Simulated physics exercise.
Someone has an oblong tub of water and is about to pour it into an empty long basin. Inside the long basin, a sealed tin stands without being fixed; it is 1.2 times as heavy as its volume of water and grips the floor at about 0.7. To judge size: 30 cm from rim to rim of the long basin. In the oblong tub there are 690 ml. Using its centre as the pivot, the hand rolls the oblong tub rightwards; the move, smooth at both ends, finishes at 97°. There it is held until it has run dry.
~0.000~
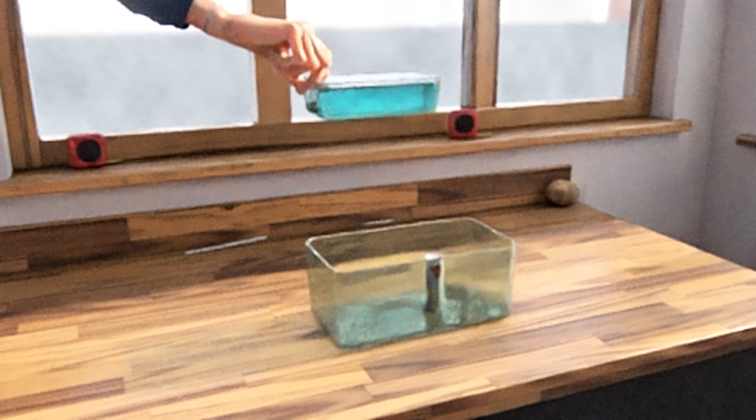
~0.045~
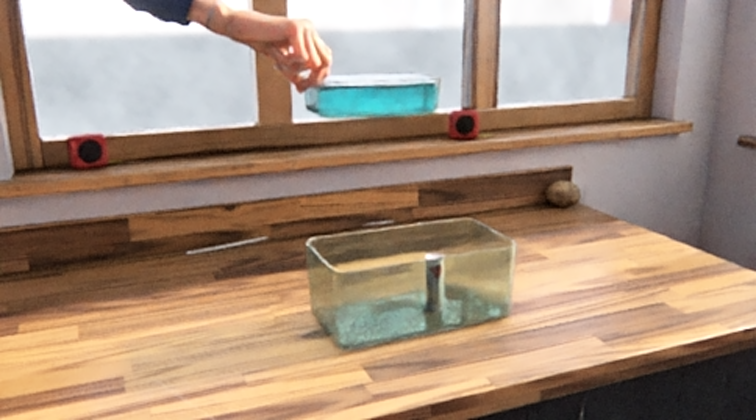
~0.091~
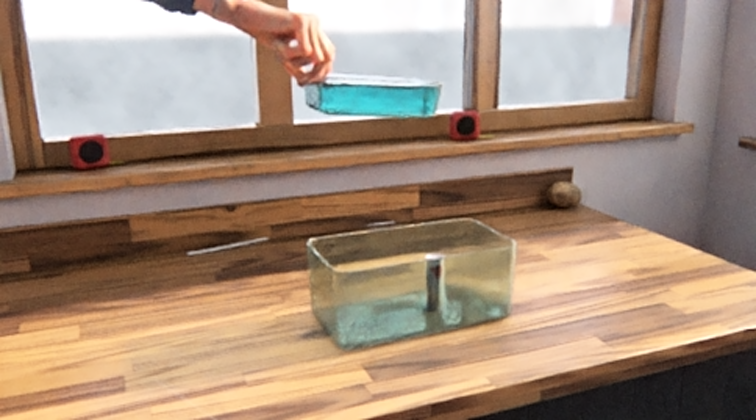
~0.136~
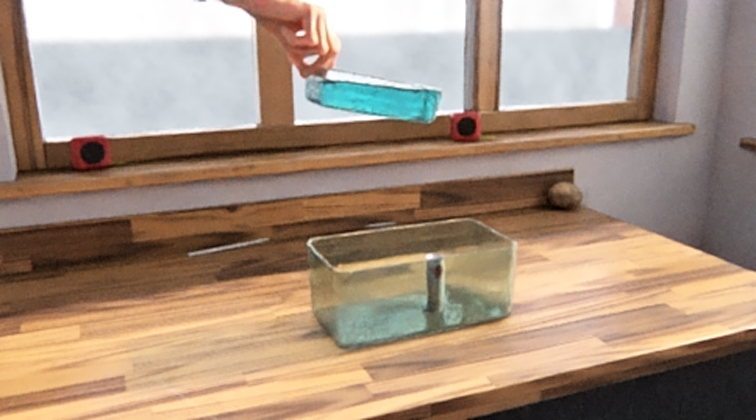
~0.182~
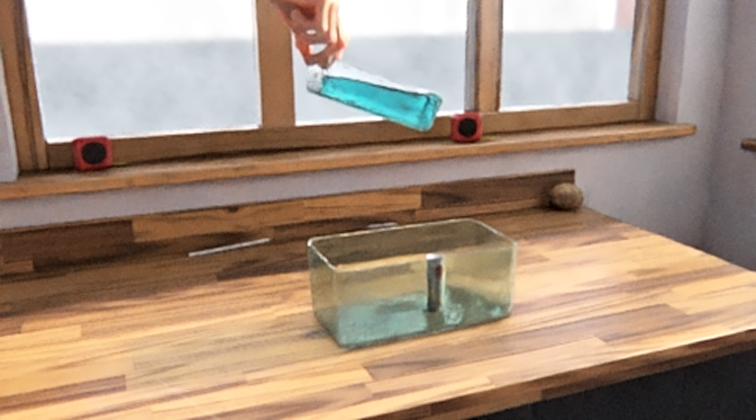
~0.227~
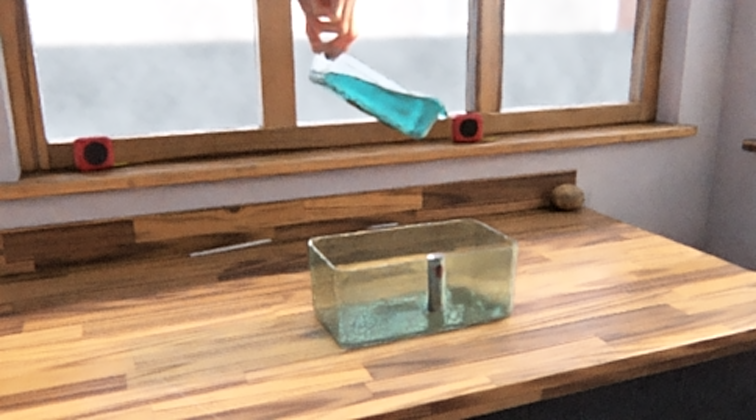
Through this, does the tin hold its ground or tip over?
The tin tips over.
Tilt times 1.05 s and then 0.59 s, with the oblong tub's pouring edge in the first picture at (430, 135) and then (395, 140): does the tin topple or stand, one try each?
Try 1: Still standing; try 2: Still standing.
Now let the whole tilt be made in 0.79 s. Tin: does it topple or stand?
The tin would overturn.
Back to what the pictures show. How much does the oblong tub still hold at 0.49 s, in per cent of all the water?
7 %.
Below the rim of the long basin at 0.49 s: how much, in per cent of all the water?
About 24 per cent.
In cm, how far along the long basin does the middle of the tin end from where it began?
Looks like roughly 6.5 cm in total.
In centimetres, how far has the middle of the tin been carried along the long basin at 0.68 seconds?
The tin is about 1 cm from where it started.
After 0.49 s the tilt is 90° and 7 per cent is still to pour; the tin stands where it began.
After 0.68 s the tilt is 97° and 1 per cent is still to pour; the tin leans 6°.
After 0.87 s the tilt is 97° and 0 per cent is still to pour; the tin leans 43°.
After 1.09 s the tilt is 97° and 0 per cent is still to pour; the tin lies on its side.
In the end the tin lies on its side.
